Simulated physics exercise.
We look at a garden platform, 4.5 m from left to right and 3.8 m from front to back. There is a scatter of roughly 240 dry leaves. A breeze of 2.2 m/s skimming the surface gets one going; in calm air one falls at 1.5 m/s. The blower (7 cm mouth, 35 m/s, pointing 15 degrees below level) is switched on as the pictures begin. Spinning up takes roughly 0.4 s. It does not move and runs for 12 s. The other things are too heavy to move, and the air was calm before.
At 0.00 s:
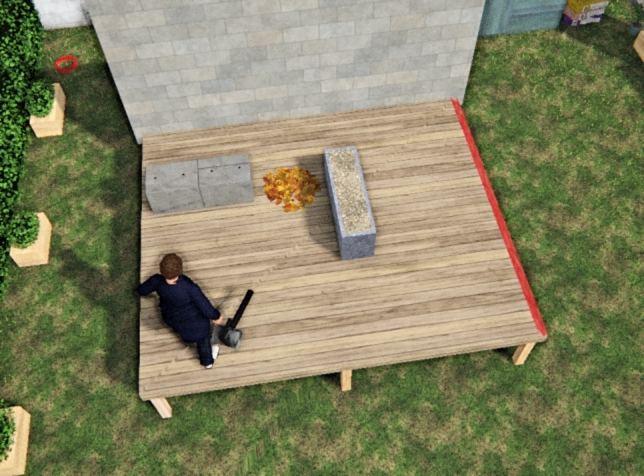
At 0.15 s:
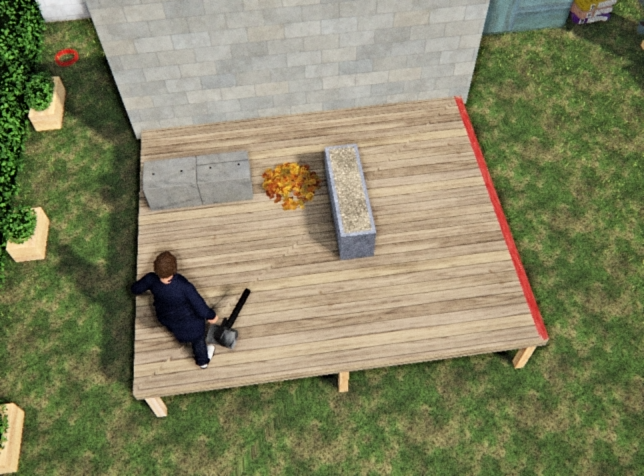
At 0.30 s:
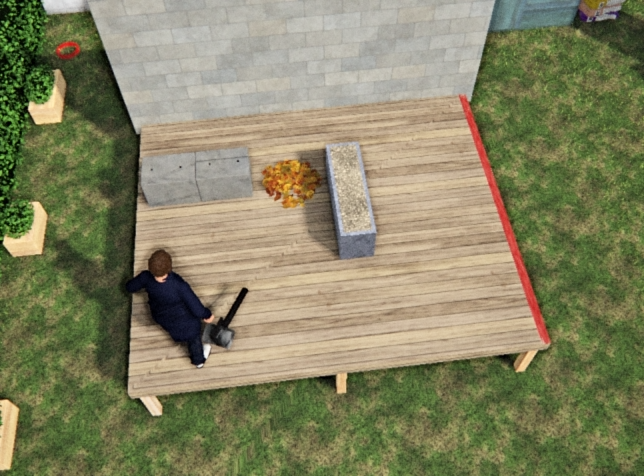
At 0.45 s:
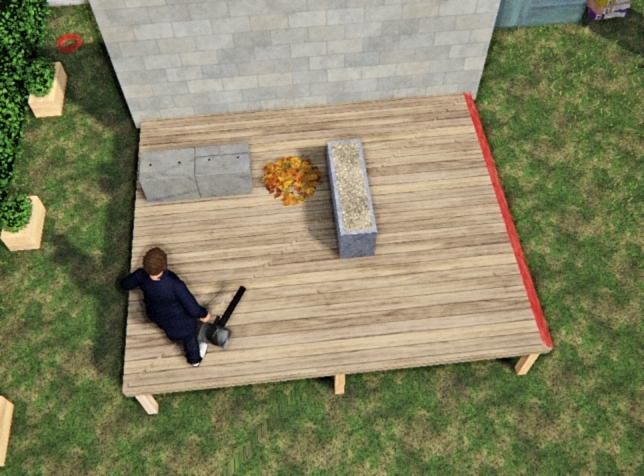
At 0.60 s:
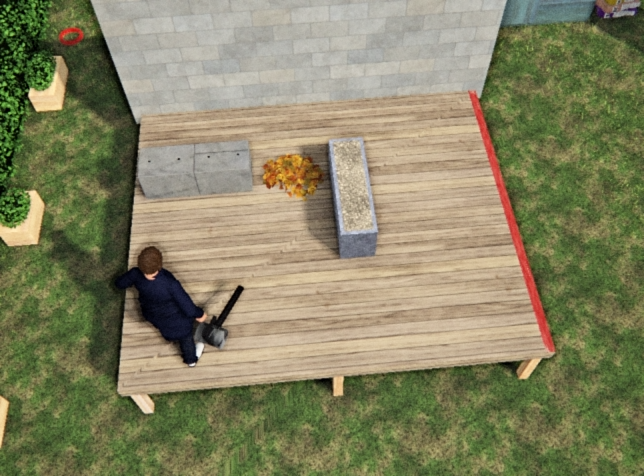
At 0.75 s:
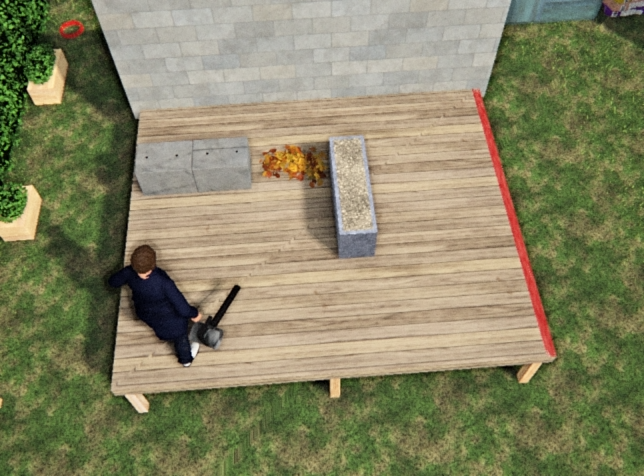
Dry orange leaves lie almost still on a wooden garden platform between a grey stone seat and a long planter while a dark-clothed person holds a blower at lower left, then many shift right, spreading up to the planter.
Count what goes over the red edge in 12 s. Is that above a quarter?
As for a quarter going over the red edge: Yes.
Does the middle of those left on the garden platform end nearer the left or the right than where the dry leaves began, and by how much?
Towards the right, some 0.2 m.
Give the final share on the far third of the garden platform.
Some 60 per cent.
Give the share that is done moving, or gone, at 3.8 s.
Some 40 per cent.
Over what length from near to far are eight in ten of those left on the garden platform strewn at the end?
About 0.0 m.
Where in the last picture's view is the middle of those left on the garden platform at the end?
Around (300, 98).
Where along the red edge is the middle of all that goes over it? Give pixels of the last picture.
Near (480, 91).
After 2.4 s, 73 % are on the move or not yet settled, 0 % are over the red edge; the middle of those still in play is near (324, 97).
After 3.8 s, 61 % are on the move or not yet settled, 15 % are over the red edge; the middle of those still in play is near (315, 96).
After 6.6 s, 42 % are on the move or not yet settled, 29 % are over the red edge; the middle of those still in play is near (308, 98).
After 12.0 s, at the end, 40 % are over the red edge; the middle of those still in play is near (300, 98).
